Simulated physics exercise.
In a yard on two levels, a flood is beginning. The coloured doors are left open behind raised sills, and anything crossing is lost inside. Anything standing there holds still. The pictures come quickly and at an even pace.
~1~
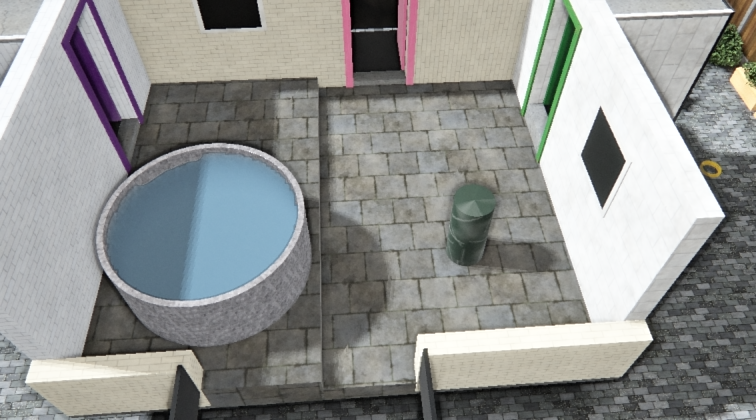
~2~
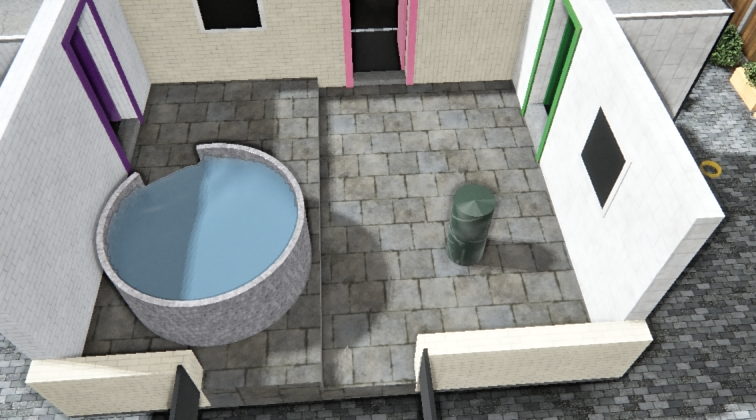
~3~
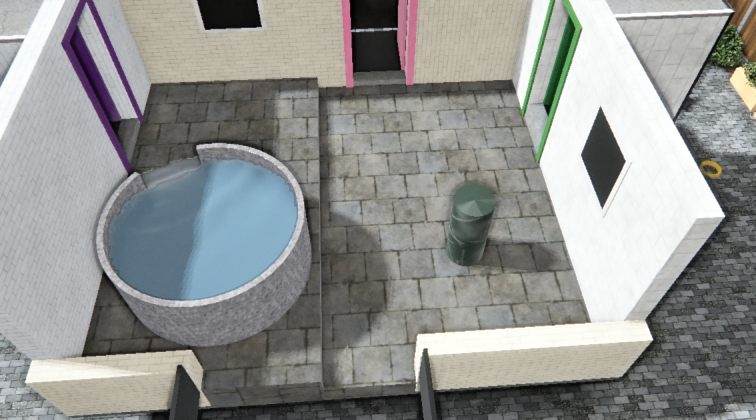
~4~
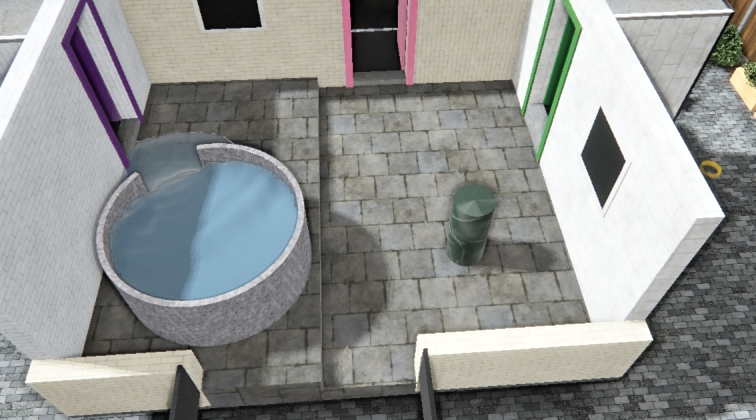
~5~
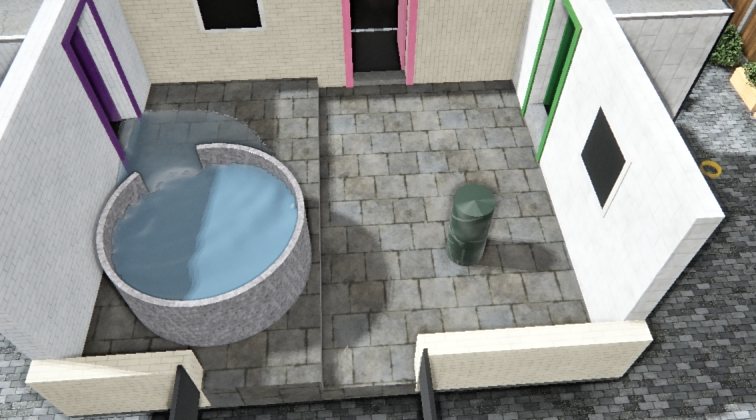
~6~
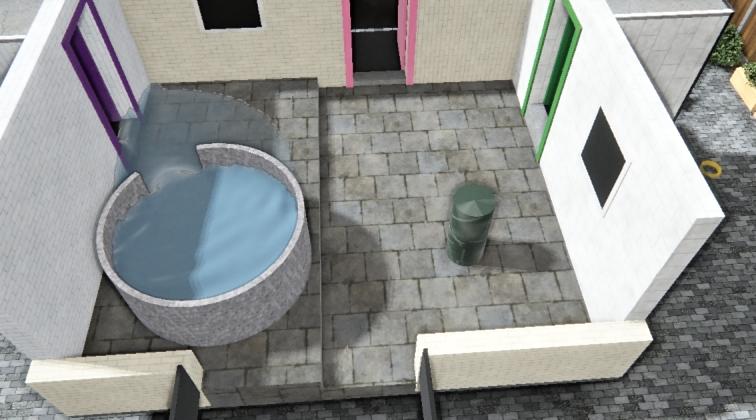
A large round grey stone pool of blue water stands at the left of a paved, walled yard, seen from high above by a still camera. A dark green barrel stands right of centre, with open doorways edged purple at left, pink at back and green at right. A gap opens in the pool's far side, and water pours out, spreading in a thin sheet over the paving behind.
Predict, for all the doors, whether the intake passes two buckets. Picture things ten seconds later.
Outcome: The pink door will get two buckets at most; the purple door will get more than two buckets; the green door will get two buckets at most.
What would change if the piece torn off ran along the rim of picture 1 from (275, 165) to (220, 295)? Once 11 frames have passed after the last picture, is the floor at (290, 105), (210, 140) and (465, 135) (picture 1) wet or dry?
Bone-dry, bone-dry, submerged.
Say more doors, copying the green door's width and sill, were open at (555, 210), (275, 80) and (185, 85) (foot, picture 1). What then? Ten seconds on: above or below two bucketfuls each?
Outcome by door - within the limit, within the limit, past the limit.
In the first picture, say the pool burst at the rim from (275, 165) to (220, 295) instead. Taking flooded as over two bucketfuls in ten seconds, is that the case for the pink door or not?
In that case the pink door crosses the line.
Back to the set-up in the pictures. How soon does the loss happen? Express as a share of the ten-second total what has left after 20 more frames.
30 per cent.
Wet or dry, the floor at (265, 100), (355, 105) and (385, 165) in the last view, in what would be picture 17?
Same order as asked: Drenched; drenched; dry as before.
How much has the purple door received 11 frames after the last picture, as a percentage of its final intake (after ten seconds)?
Around 50 percent.
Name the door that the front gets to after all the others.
Going by the pictures, I'd say the green one.
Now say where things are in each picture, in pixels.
The pool at (204, 221) is whole and still, in the first frame.
The front is at a hidden place, out from the gap on the pool's far side, in the second frame.
Water pours out on the pool's far side and has run to a hidden place, in the third frame.
Water pours out on the pool's far side and has run to (141, 144), in the fourth frame.
The front is at (144, 114), out from the gap on the pool's far side, in the fifth frame.
The front is at (152, 84), out from the gap on the pool's far side, in the sixth frame.
A moment on, water covers 20 % of the floor; the pink door not reached, the purple door over two buckets in, the green door not reached.
Next, water covers 30 % of the floor; the pink door wet at the sill, nothing in, the purple door far over two buckets in, the green door not reached.
Then, water covers 65 % of the floor; the pink door wet at the sill, nothing in, the purple door far over two buckets in, the green door wet at the sill, nothing in.
Later, water covers 90 % of the floor; the pink door wet at the sill, nothing in, the purple door far over two buckets in, the green door wet at the sill, nothing in.
In the end, water covers 90 % of the floor; the pink door wet at the sill, nothing in, the purple door far over two buckets in, the green door wet at the sill, nothing in.
